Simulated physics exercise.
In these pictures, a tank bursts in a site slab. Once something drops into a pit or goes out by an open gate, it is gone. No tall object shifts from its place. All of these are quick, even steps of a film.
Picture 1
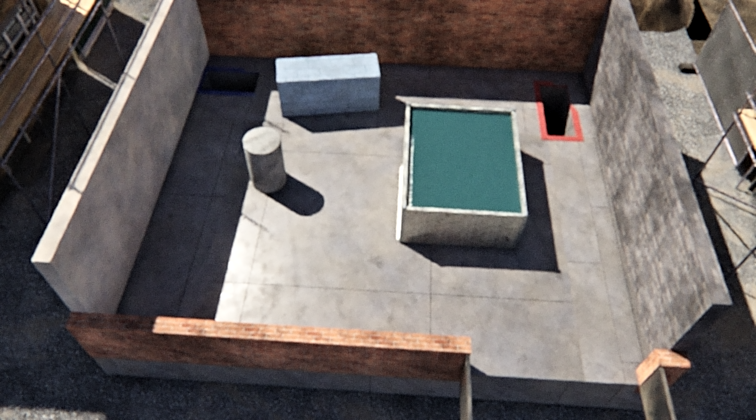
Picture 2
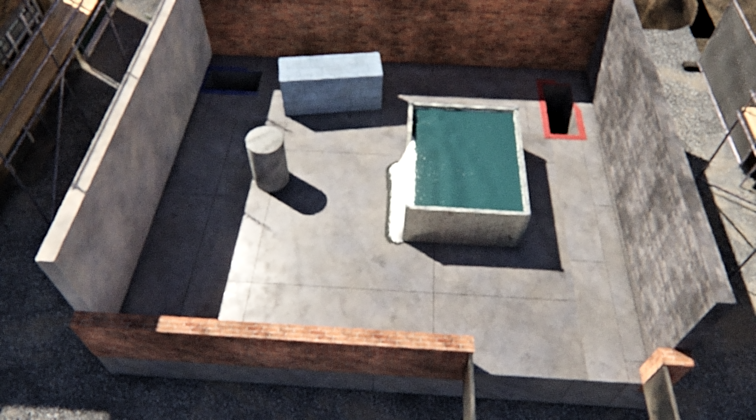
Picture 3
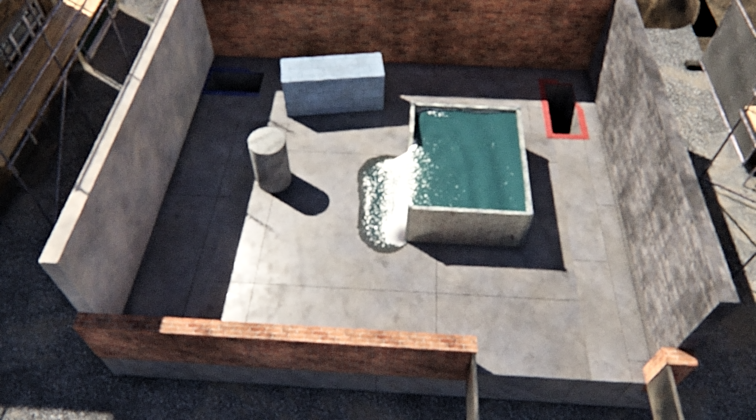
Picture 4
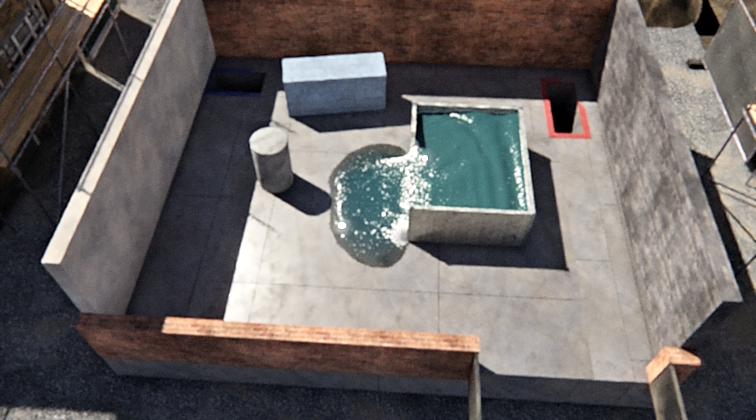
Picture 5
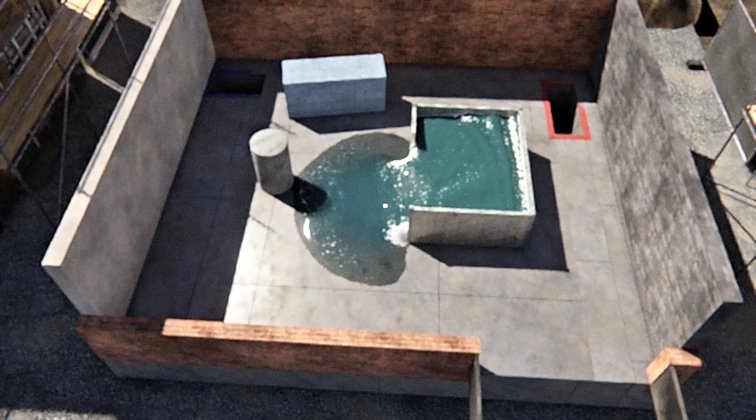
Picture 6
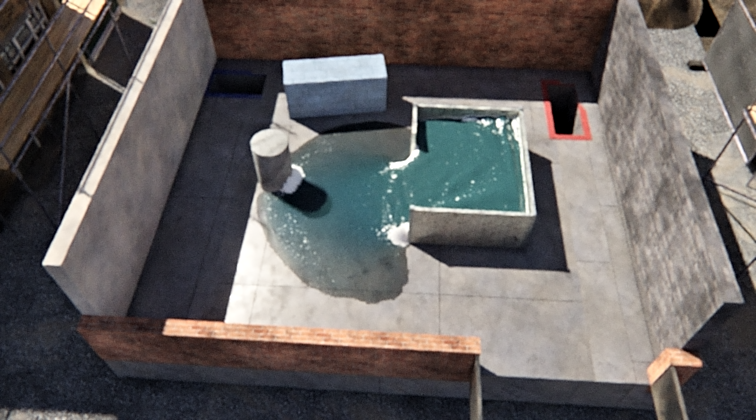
Teal water bursts through the left side of a square tank on a walled concrete slab, foaming at the gap, then spreads leftward in a widening rounded pool that reaches and wraps the base of a grey cylinder.
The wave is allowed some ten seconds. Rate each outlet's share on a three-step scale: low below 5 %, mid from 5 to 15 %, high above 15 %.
Scale: Gate - low, red pit - low, blue pit - high.
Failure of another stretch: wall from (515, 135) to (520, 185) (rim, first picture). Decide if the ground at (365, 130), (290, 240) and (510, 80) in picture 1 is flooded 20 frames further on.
So the first one is left untouched, the next left untouched, and the last drenched.
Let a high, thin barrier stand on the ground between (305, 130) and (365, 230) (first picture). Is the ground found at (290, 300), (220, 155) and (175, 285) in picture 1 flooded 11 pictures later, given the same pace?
In that order, I'd expect them to be reached by the flood, reached by the flood and reached by the flood.
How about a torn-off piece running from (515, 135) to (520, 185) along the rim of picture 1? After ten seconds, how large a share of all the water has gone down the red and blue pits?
Red: 30 percent; blue: 0 percent.
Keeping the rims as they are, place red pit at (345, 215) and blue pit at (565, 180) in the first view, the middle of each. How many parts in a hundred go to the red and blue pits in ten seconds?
Log, per cent - red: 80, blue: 0.
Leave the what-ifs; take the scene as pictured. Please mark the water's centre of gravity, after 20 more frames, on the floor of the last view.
That comes out near (305, 216).
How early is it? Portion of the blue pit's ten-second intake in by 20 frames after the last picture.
Something like 25 in a hundred.
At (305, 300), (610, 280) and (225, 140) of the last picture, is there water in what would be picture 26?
Taking them in the order given: Swamped, then spared, then swamped.
A moment on, water covers 35 % of the floor; the gate 0 %, the red pit 0 %, the blue pit 0 %.
Next, water covers 40 % of the floor; the gate 0 %, the red pit 0 %, the blue pit 1 %.
Then, water covers 45 % of the floor; the gate 0 %, the red pit 0 %, the blue pit 7 %.
Later, water covers 65 % of the floor; the gate 0 %, the red pit 0 %, the blue pit 18 %.
In the end, water covers 90 % of the floor; the gate 2 %, the red pit 0 %, the blue pit 29 %.
